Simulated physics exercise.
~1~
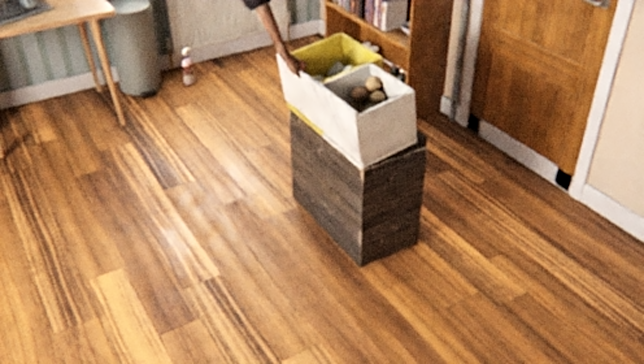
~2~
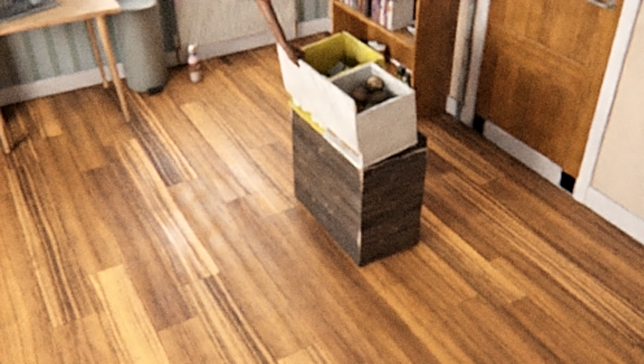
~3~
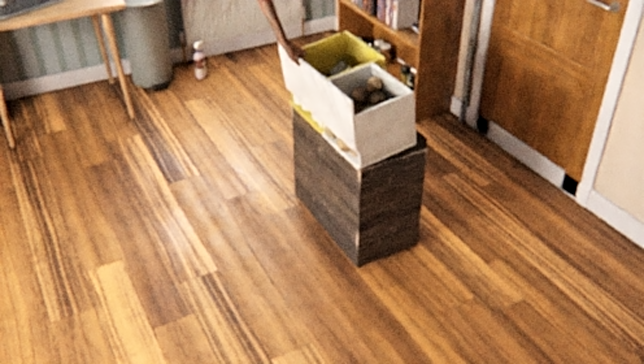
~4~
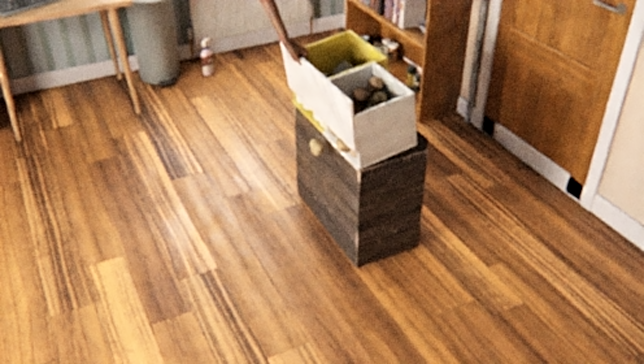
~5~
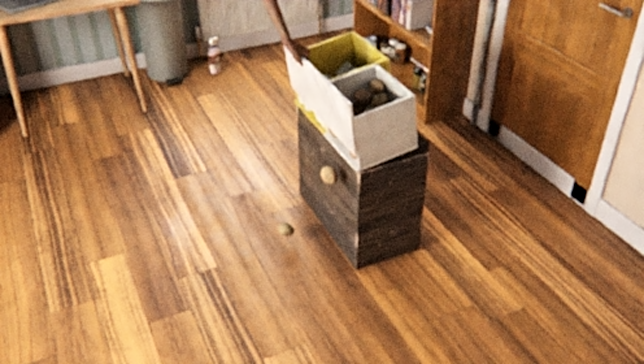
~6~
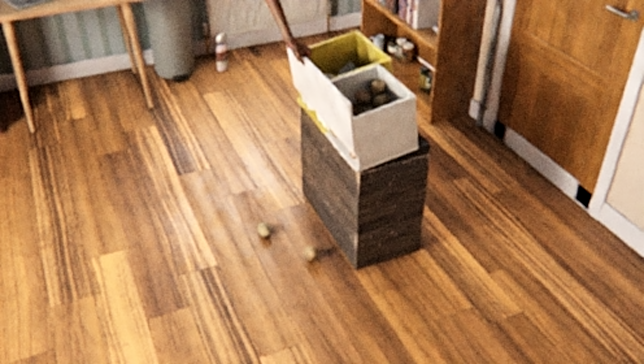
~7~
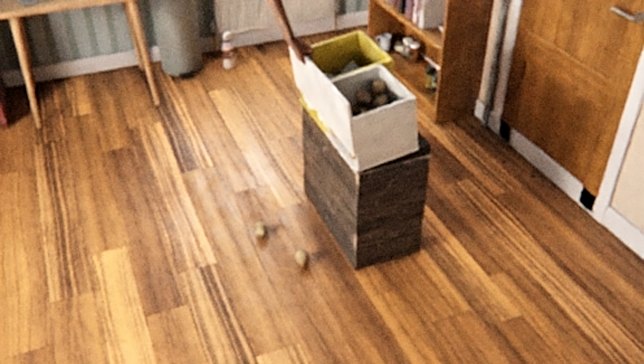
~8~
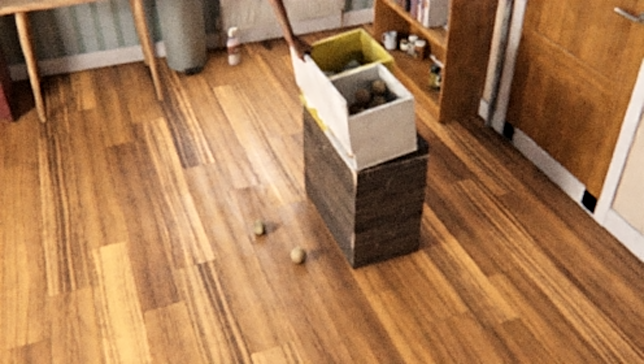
In the video, a dark arm draws up a gate on white and yellow hoppers filled with loose items atop a dark block. Two potatoes drop from the white hopper to the wooden floor and end up lying there, while the yellow hopper stays full.
